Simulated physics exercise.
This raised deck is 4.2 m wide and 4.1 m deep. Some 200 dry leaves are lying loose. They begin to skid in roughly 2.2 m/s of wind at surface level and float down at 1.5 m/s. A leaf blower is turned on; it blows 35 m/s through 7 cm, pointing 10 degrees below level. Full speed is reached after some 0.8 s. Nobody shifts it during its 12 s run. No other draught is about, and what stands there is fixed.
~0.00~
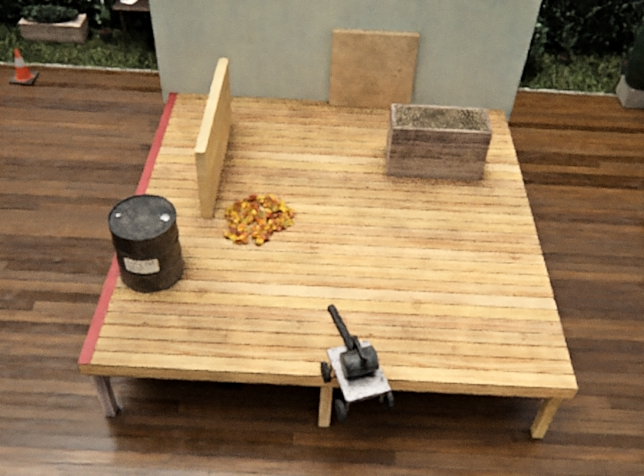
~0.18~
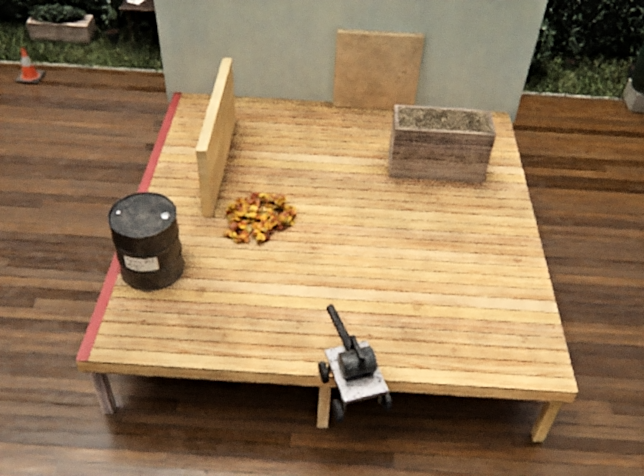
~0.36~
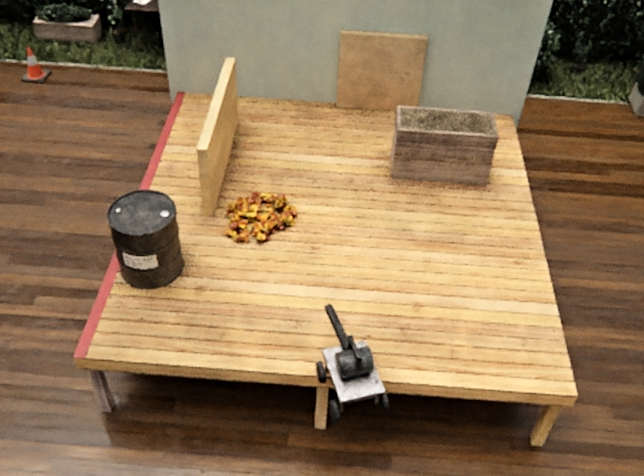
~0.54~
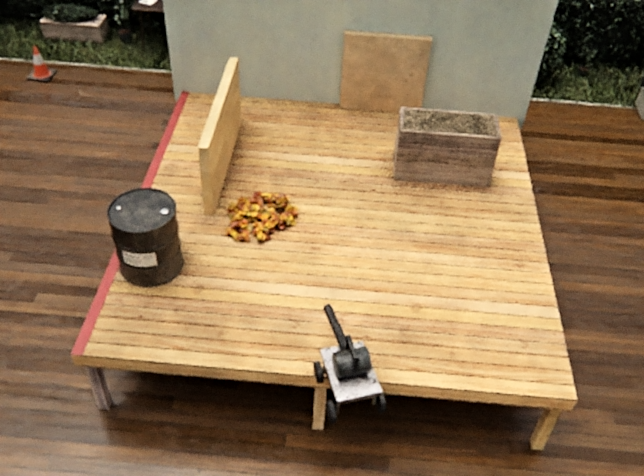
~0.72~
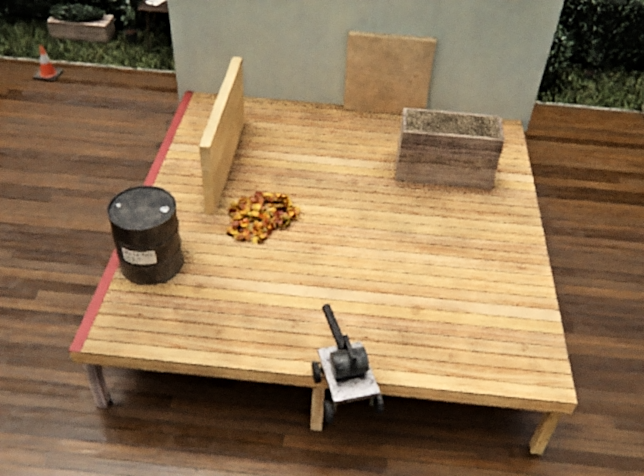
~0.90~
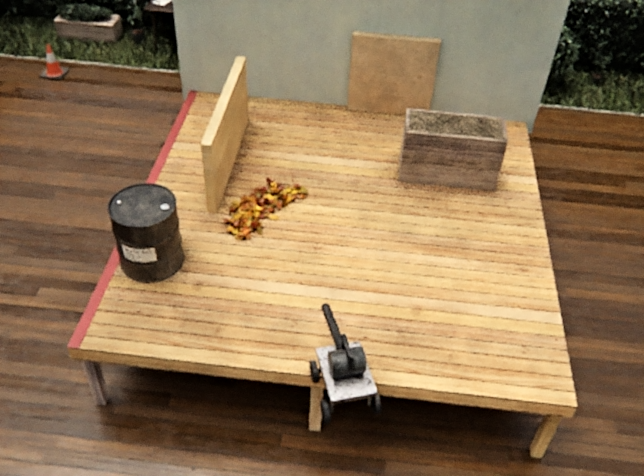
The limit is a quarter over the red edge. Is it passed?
Answer: Yes.
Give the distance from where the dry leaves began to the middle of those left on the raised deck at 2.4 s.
About 2.2 m.
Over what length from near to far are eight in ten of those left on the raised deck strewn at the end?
About 2.4 m.
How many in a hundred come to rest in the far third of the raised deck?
Near 15 %.
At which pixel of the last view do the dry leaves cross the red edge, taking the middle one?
Around (189, 93).
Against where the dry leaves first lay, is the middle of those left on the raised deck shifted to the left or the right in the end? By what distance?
Towards the left, some 0.4 m.
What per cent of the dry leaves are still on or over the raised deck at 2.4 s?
Some 90 per cent.
After 2.4 s, 92 % are on the move or not yet settled, 8 % are over the red edge; the middle of those still in play is near (254, 102).
After 3.8 s, 75 % are on the move or not yet settled, 31 % are over the red edge; the middle of those still in play is near (256, 98).
After 6.6 s, 32 % are on the move or not yet settled, 62 % are over the red edge; the middle of those still in play is near (257, 97).
After 12.0 s, at the end, 77 % are over the red edge; the middle of those still in play is near (267, 95).
